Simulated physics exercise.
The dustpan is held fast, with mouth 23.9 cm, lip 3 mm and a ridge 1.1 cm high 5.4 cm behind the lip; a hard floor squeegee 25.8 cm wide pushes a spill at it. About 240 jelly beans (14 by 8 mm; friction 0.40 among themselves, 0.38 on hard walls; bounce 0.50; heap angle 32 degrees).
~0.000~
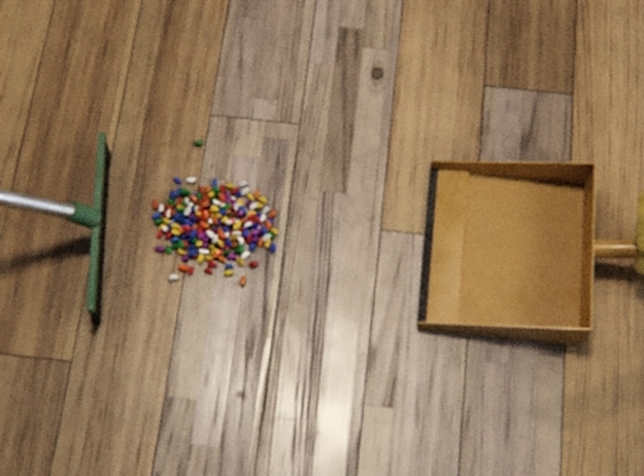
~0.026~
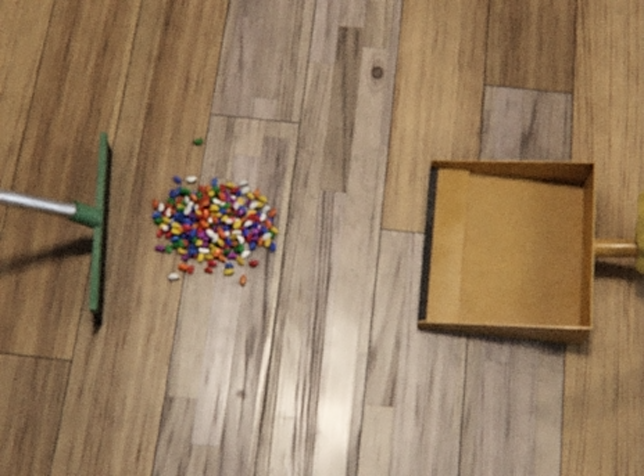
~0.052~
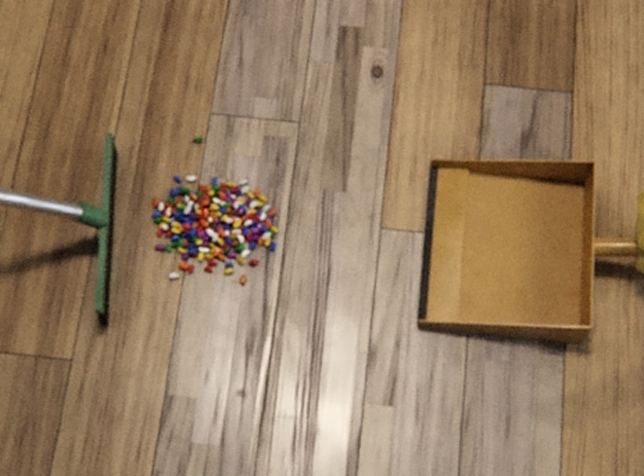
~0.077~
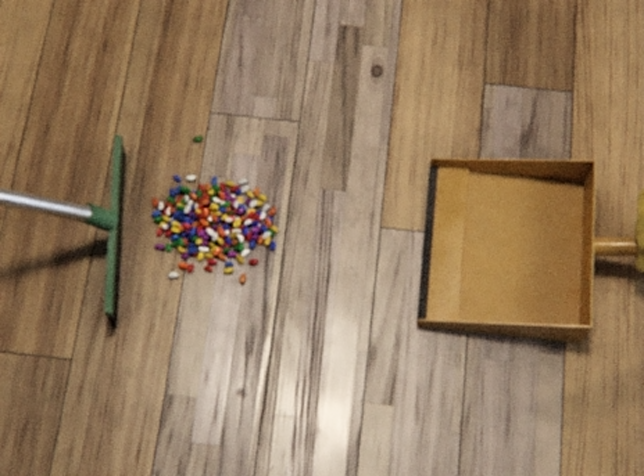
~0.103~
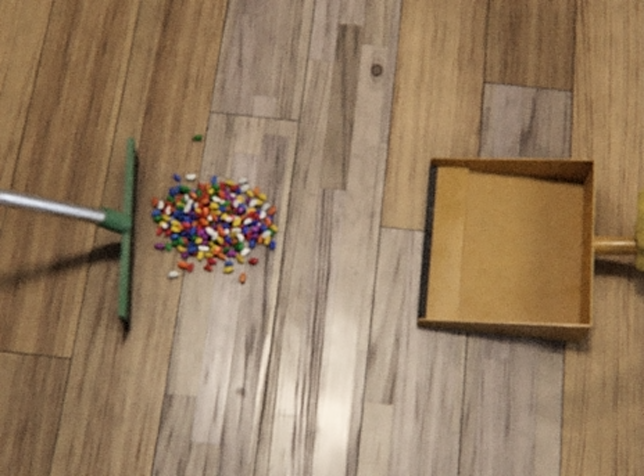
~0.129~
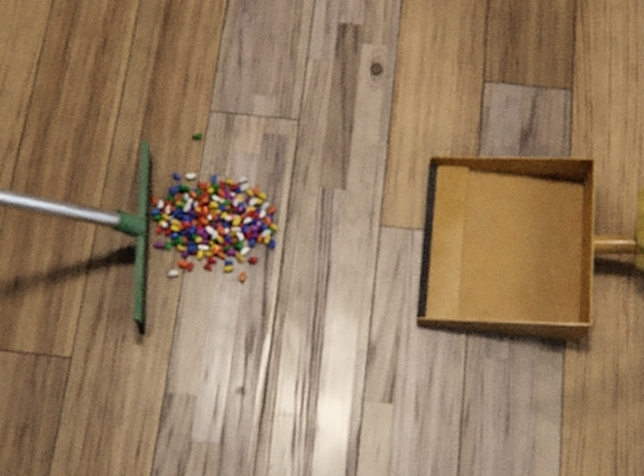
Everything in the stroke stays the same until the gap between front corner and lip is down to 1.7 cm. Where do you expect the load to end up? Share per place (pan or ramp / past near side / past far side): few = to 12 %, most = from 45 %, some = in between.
Shares - pan: Some, near side: Few, far side: Few.
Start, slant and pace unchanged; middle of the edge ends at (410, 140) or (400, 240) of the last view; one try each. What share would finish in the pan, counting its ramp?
First try around 25 %, second try around 40 %.
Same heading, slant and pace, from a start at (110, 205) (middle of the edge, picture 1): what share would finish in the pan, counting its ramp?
Estimate: Near 30 %.
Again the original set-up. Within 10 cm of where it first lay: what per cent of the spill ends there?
Around 0 in a hundred.
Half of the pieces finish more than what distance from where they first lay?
I'd put it near 28 cm.
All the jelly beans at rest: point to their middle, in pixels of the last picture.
Est. centre at rest: (414, 246) px.
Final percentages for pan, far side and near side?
In per cent: Pan 25; near side 5; far side 5.
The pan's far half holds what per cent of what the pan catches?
About 20 %.
Then, at 0.35 s, middle of the blade 20 cm from the lip; 0 % over the lip, far side 0 %, near side 0 %.
Then, at 0.49 s, middle of the blade 9 cm from the lip; 0 % over the lip, far side 5 %, near side 5 %.
After 0.76 s, middle of the blade 3 cm from the lip; 25 % over the lip, far side 5 %, near side 5 %.
By 2.5 s all is still; pan 25 %, near side 5 %, far side 5 %, in front of the lip or behind the blade 65 %.
